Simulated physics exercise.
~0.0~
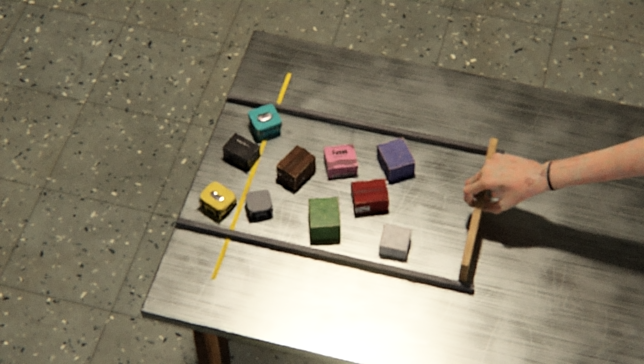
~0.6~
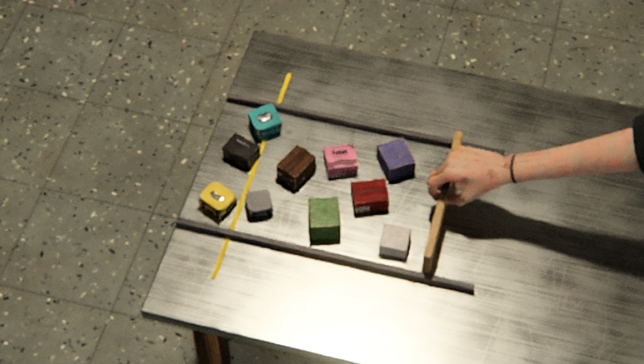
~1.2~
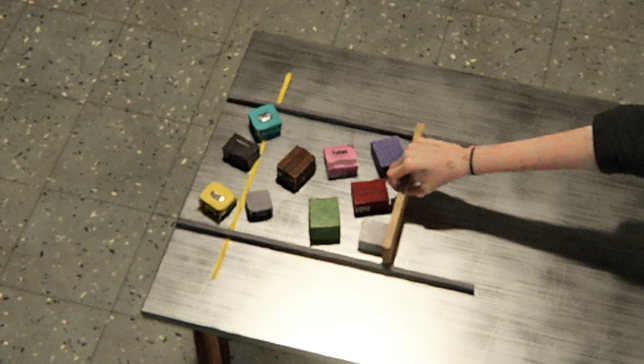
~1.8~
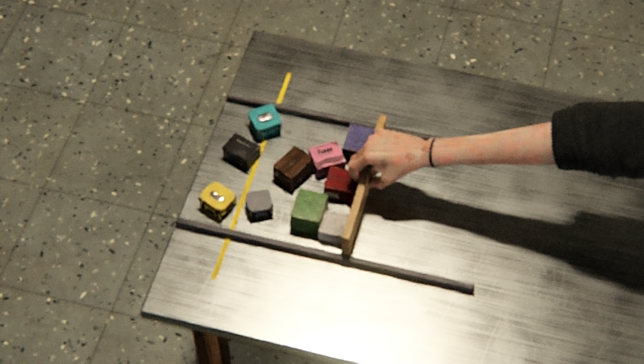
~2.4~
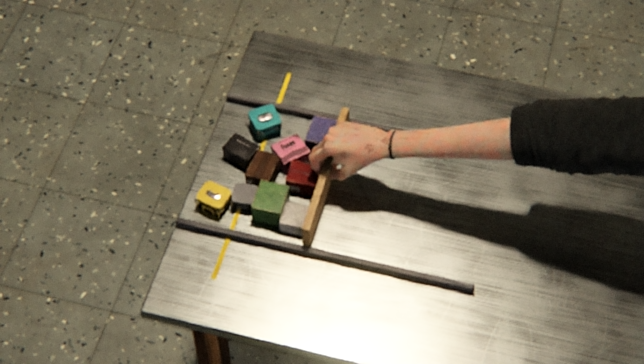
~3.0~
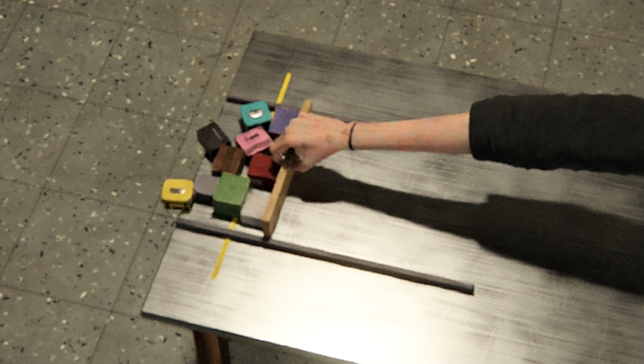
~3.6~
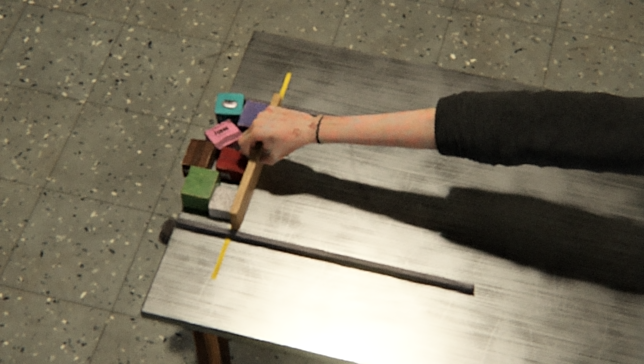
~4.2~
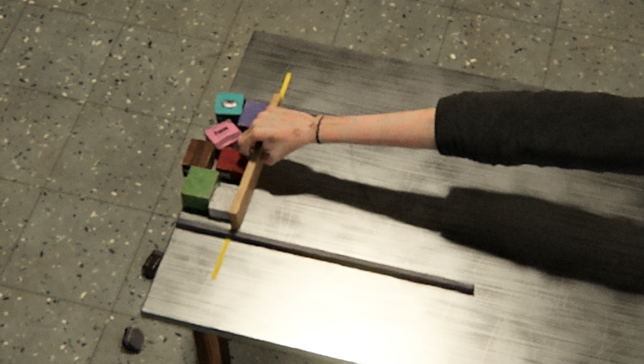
In the video, a hand slides an upright wooden board leftward across a table, gathering colored blocks and pushing them toward the edge. The yellow, black and small grey ones drop off before the board stops at the yellow tape, leaving the others bunched at the edge.
